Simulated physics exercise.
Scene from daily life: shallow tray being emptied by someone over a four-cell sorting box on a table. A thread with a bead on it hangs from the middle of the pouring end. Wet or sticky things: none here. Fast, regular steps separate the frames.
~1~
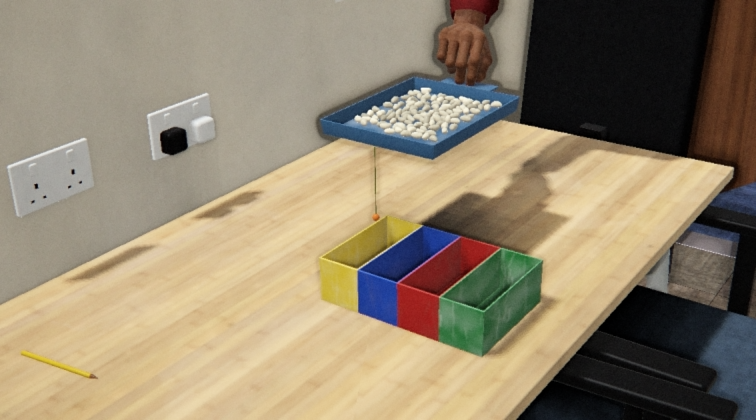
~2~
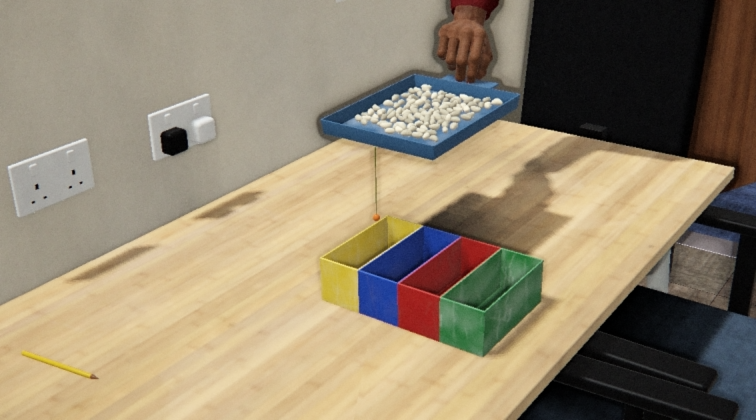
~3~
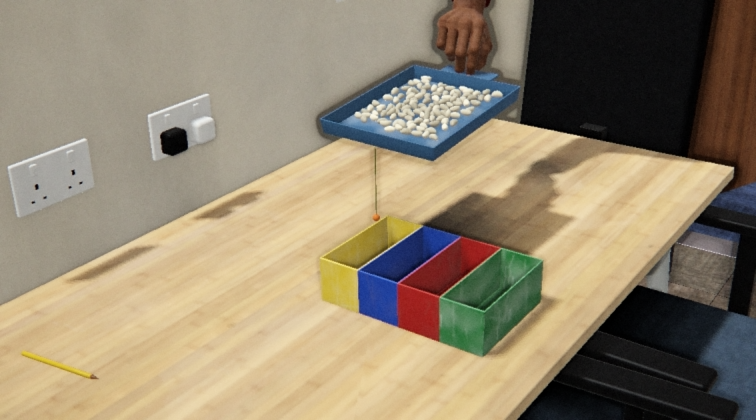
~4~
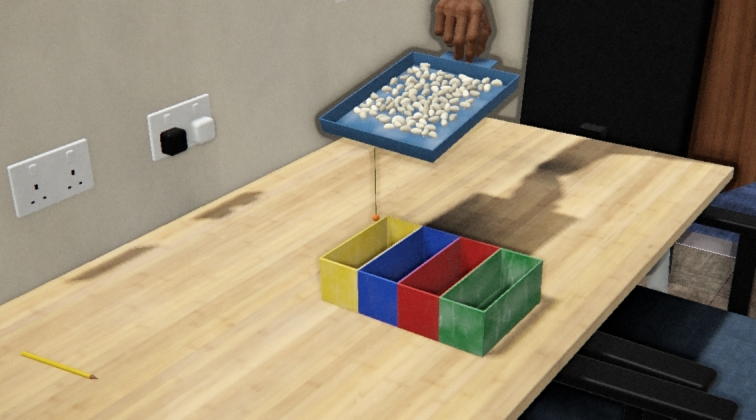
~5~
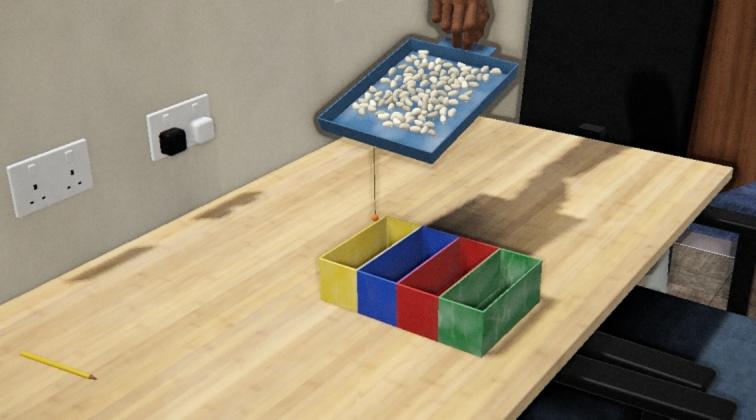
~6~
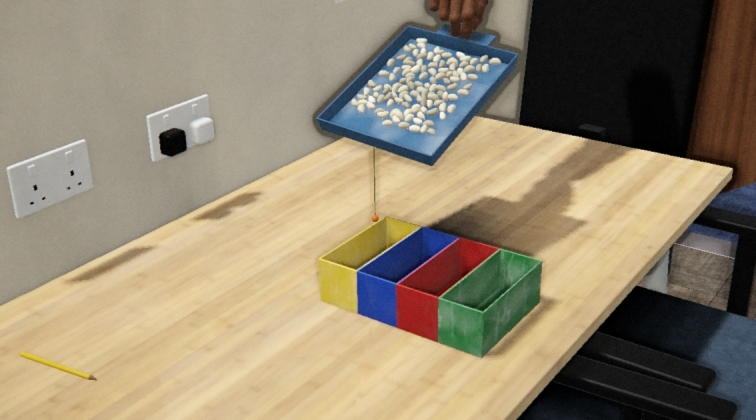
A pale wooden table beside a grey wall with sockets is seen from above at an angle, from a fixed viewpoint. A hand at the top holds a blue tray of white beans above a box with yellow, blue, red and green cells from left to right, while a beaded thread hangs beneath the tray and a yellow pencil lies at left. The hand gradually raises the tray's far side, steepening its slant toward the viewer, with the near edge dipping slightly at right.
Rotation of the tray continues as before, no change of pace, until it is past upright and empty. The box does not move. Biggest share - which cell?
Blue.
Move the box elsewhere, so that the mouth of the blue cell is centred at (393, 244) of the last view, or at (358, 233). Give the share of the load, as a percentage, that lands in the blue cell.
Trial 1 around 50 percent, trial 2 around 20 percent.
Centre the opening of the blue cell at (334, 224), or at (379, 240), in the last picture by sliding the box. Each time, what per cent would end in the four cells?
It comes to about 90 per cent the first time and about 100 per cent the second.
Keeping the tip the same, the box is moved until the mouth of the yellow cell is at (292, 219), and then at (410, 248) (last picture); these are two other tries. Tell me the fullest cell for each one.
The green cell first, the cell in yellow second.
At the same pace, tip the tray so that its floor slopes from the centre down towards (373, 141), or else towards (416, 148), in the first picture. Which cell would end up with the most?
First place: Yellow; second place: The cell in blue.
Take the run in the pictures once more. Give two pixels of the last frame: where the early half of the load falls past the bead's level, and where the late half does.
The opening part goes through (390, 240); what follows goes through (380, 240).
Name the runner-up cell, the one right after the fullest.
In second place: The cell in yellow.
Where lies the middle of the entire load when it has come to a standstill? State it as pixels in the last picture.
The centre comes to rest close to (386, 291).
Soon after the last picture, tray tipped steeply; all on the tray.
A little later, tray tipped right over; most on the tray; a small part in the yellow cell; a small part in the blue cell; a stray few falling or outside the box.
Later still, tray tipped past a quarter turn; about half in the blue cell; about a third in the yellow cell; a stray few in the red cell; a small part falling or outside the box.
At rest, tray tipped past a quarter turn; about half in the blue cell; about a third in the yellow cell; a stray few in the red cell; none in the green cell; a small part outside the box.
